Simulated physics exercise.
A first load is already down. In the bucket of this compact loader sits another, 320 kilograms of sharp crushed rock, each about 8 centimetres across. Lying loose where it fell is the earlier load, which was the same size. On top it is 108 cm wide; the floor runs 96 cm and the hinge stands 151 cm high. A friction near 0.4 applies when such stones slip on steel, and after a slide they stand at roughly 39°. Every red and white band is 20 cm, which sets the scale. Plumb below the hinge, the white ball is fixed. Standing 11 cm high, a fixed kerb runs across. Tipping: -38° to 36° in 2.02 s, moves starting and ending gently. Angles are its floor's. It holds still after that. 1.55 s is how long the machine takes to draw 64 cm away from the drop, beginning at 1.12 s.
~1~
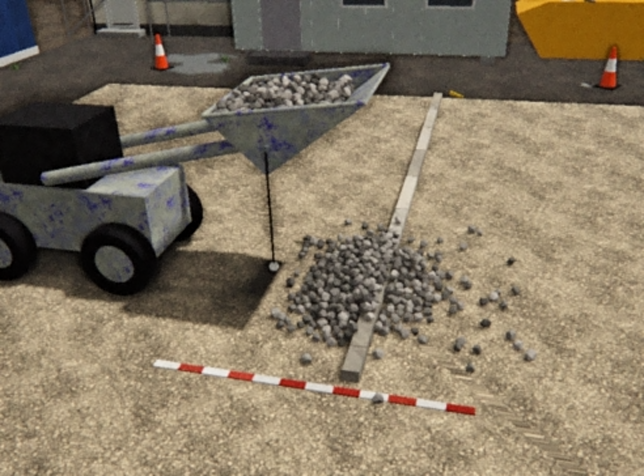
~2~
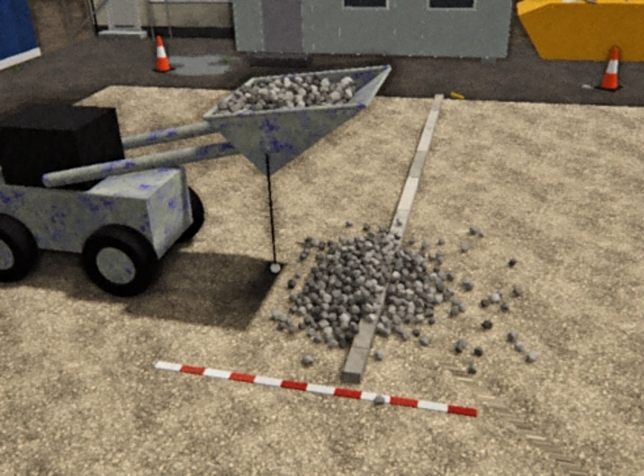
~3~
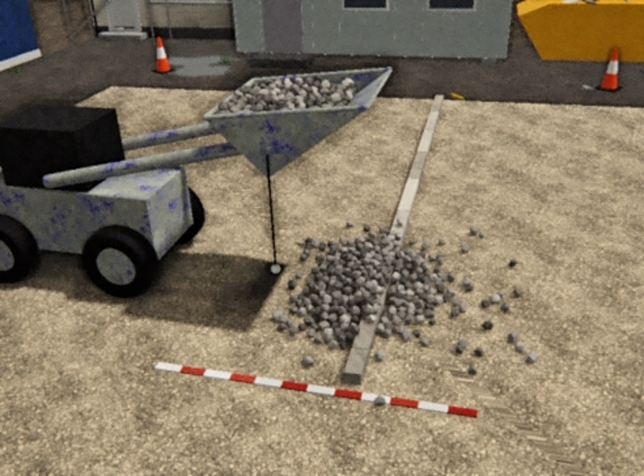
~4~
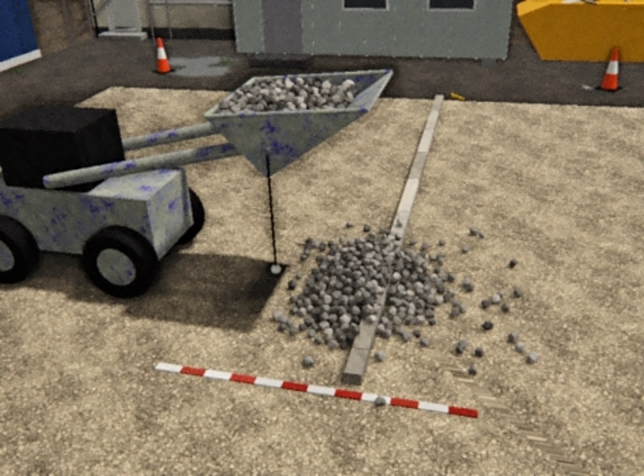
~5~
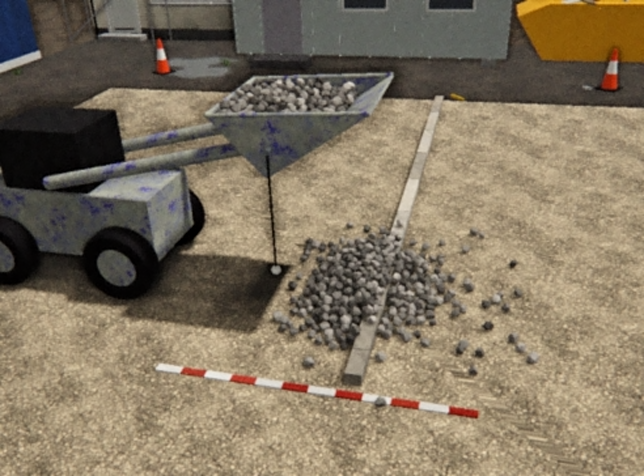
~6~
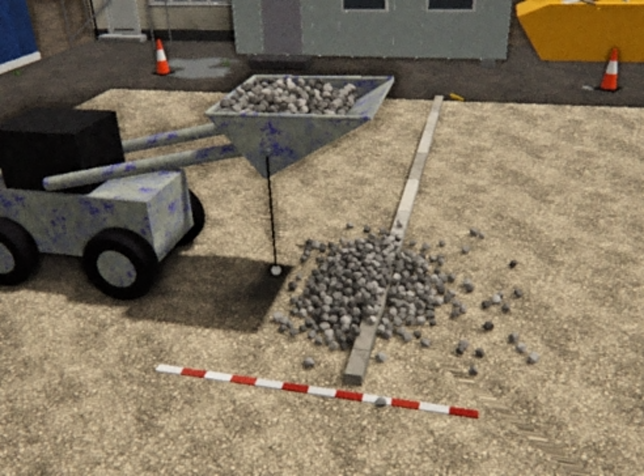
On a gravelly yard, a compact loader slowly levelling its raised, stone-filled bucket slightly beside a loose heap straddling a kerb.
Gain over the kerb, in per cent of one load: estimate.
Approx. 12 %.
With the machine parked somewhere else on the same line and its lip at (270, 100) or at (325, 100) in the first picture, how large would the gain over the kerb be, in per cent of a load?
First place: Roughly 0 %; second place: Roughly 0 %.
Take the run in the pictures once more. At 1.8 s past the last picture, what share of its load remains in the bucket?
About 30 percent.
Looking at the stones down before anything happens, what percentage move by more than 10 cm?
I'd put it at about 5 per cent.
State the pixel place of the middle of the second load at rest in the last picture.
(339, 272).
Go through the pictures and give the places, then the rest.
The bucket is at -38°, its lip at (365, 103); the top of the load is at (304, 85). The earlier load is highest near (360, 266), 25 cm above ground level, 74 % on this side of the kerb, 26 % over the kerb, in the first picture.
Lip at (367, 105), floor tilted -38°, highest stones at (301, 86), in the second picture.
The bucket is at -37°, its lip at (367, 108); the top of the load is at (295, 88), in the third picture.
Lip at (369, 110), floor tilted -36°, highest stones at (287, 89), in the fourth picture.
The bucket is at -34°, its lip at (370, 114); the top of the load is at (277, 90), in the fifth picture.
The bucket is at -32°, its lip at (371, 118); the top of the load is at (265, 91), in the sixth picture.
Then, 1.2 s after the last picture the floor is at 25°; in per cent of one load, 100 in the bucket, 74 on this side of the kerb, 26 over the kerb; the foremost stones are at (512, 311).
Then, 1.8 s after the last picture the floor is at 36°; in per cent of one load, 31 in the bucket, 140 on this side of the kerb, 29 over the kerb; the foremost stones are at (512, 311).
Then, 2.8 s after the last picture the floor is at 36°; in per cent of one load, 0 in the bucket, 162 on this side of the kerb, 38 over the kerb; the foremost stones are at (512, 311).
Then, 5.4 s after the last picture the floor is at 36°; in per cent of one load, 0 in the bucket, 162 on this side of the kerb, 38 over the kerb; the foremost stones are at (512, 311). Net gain over the kerb, 12.
